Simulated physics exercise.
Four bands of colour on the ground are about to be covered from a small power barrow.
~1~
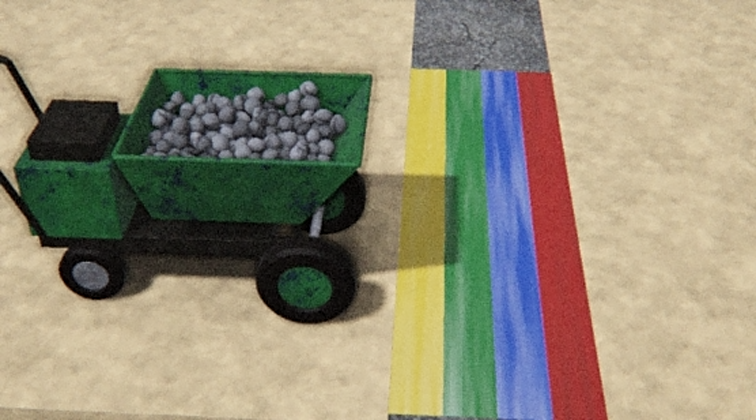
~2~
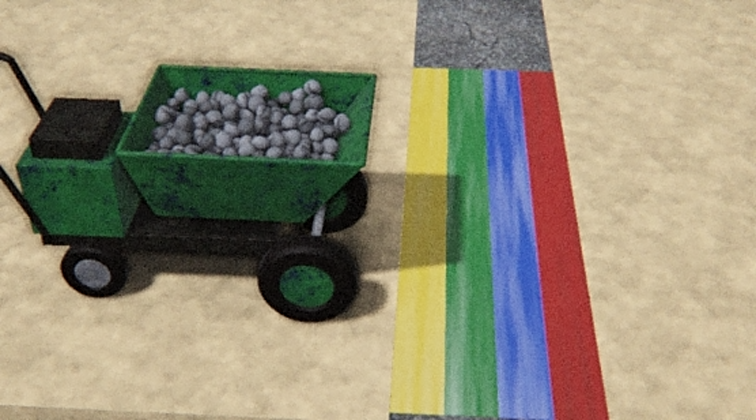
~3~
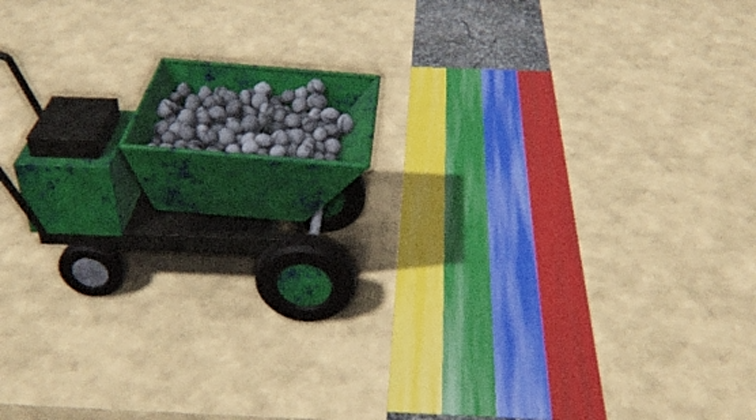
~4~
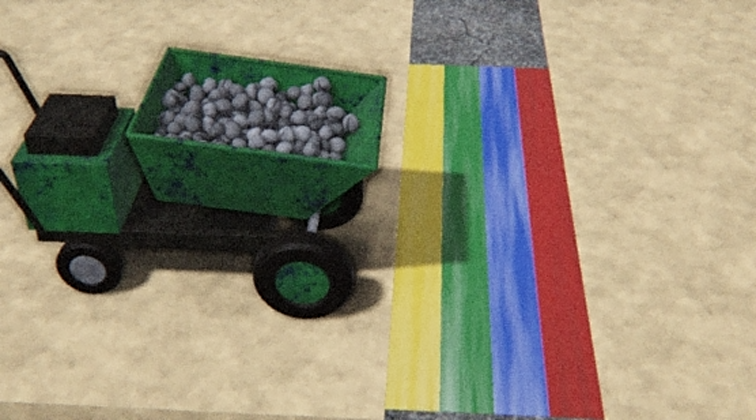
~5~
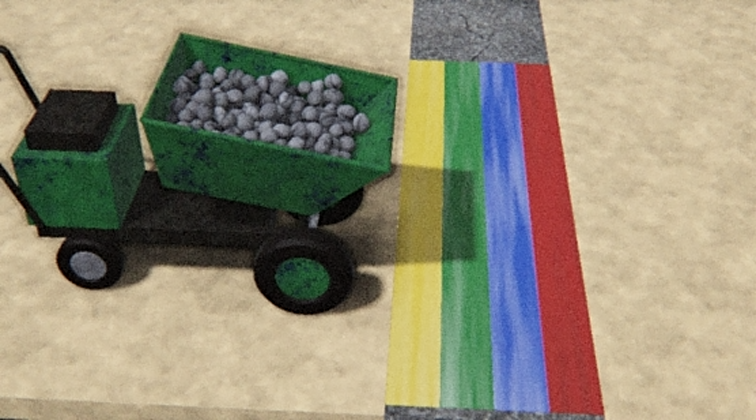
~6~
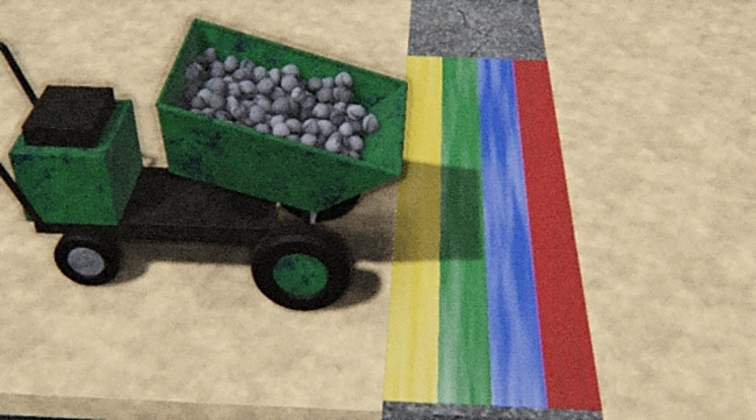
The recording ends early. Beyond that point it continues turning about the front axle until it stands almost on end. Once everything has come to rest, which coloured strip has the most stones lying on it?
Blue.
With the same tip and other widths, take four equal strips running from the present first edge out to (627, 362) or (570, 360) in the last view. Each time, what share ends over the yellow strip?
I'd say about 0 % for the first and about 0 % for the second.
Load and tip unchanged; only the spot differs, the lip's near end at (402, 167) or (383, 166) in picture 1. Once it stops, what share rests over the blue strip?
About 30 per cent, then about 30 per cent.
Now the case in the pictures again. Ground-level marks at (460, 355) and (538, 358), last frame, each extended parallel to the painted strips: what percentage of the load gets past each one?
In order: 70 per cent, then 20 per cent.
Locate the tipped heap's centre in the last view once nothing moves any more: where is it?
Near (509, 259), more or less.
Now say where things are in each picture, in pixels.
In the first frame, lip of the skip at (358, 165), level; top of the load at (254, 130), round cobbles; yellow strip at (417, 359); green strip at (469, 361); blue strip at (521, 364); red strip at (573, 366).
In the second frame, lip of the skip at (363, 165), level; top of the load at (257, 128).
In the third frame, lip of the skip at (367, 167), tipped barely; top of the load at (236, 127).
In the fourth frame, lip of the skip at (375, 168), tipped a little; top of the load at (239, 120).
In the fifth frame, lip of the skip at (387, 170), tipped a little; top of the load at (220, 114).
In the sixth frame, lip of the skip at (399, 175), tipped clearly; top of the load at (218, 110); yellow strip at (412, 347); green strip at (464, 349); blue strip at (516, 351); red strip at (568, 354).
Soon, skip tipped steeply; all in the skip.
A while on, skip tipped steeply; most in the skip; a small part over the green strip; a small part over the blue strip; a stray few over the red strip; a stray few falling.
Towards the end, skip tipped right over; about a third in the skip; a stray few over the yellow strip; about a quarter over the green strip; about a third over the blue strip; a small part over the red strip; a small part off the paint.
Finally, skip tipped right over; about a quarter in the skip; a stray few over the yellow strip; about a quarter over the green strip; about a third over the blue strip; a small part over the red strip; a small part off the paint.
